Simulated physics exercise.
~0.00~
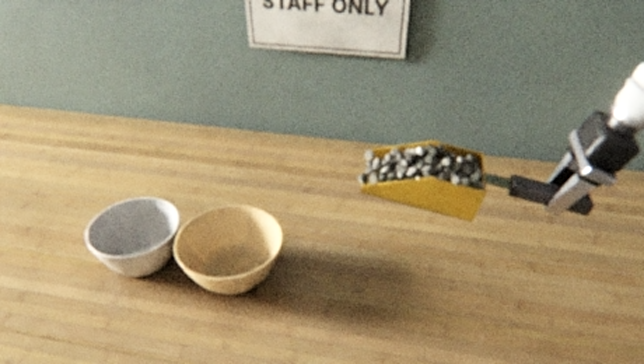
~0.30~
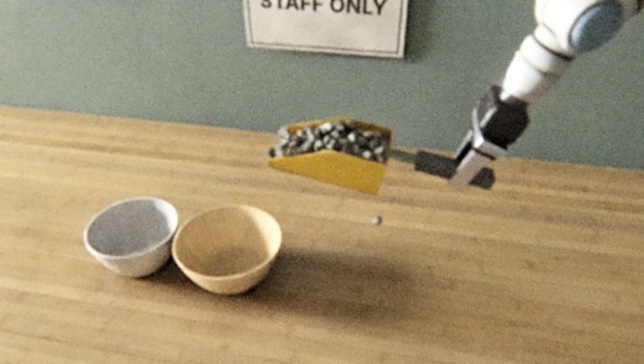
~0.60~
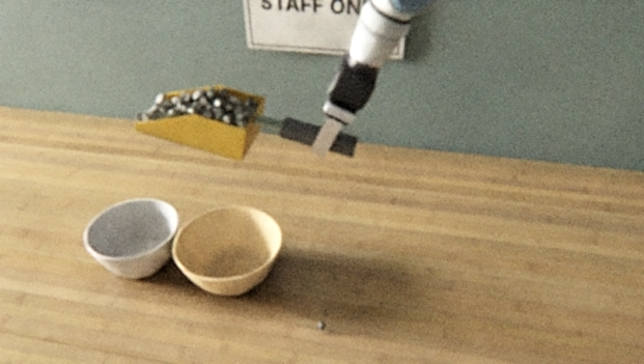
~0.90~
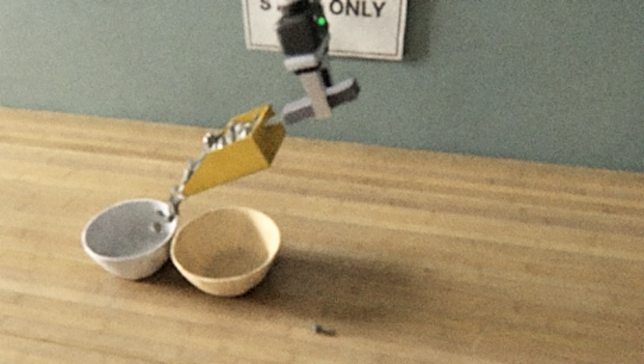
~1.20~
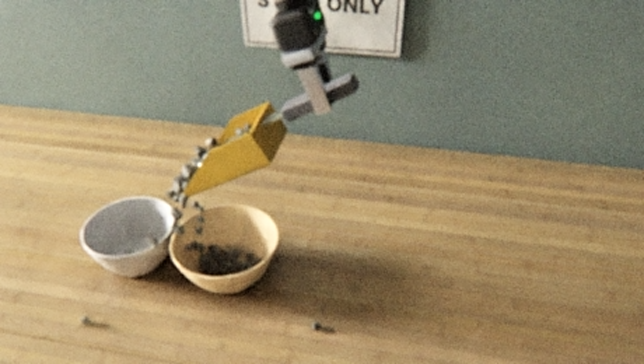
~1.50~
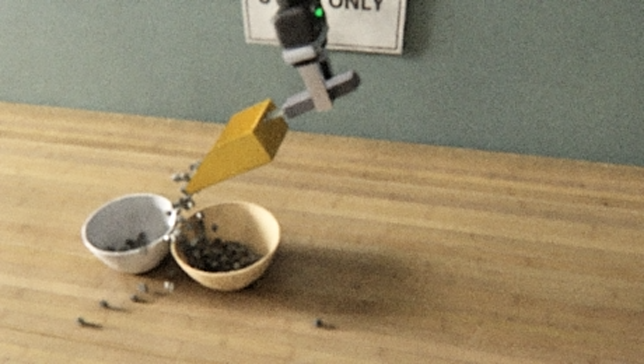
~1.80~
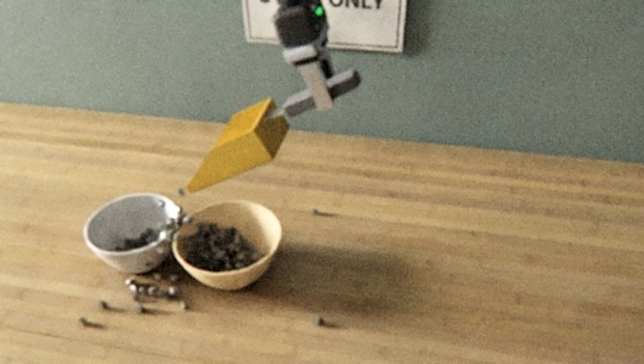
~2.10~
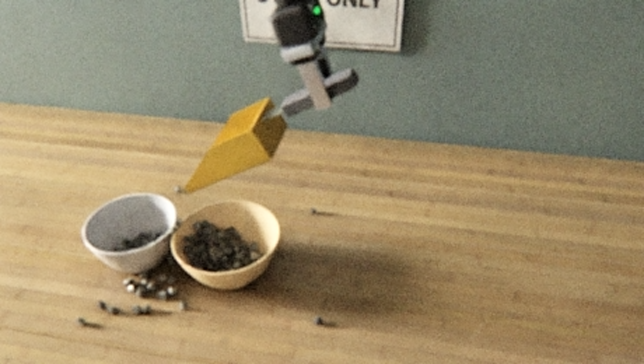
A robot arm carried a yellow scoop heaped with small dark pebbles leftward over a wooden table, dropping one, then tipped it above two bowls; most landed in the tan bowl, some in the white one, and others scattered across the table.
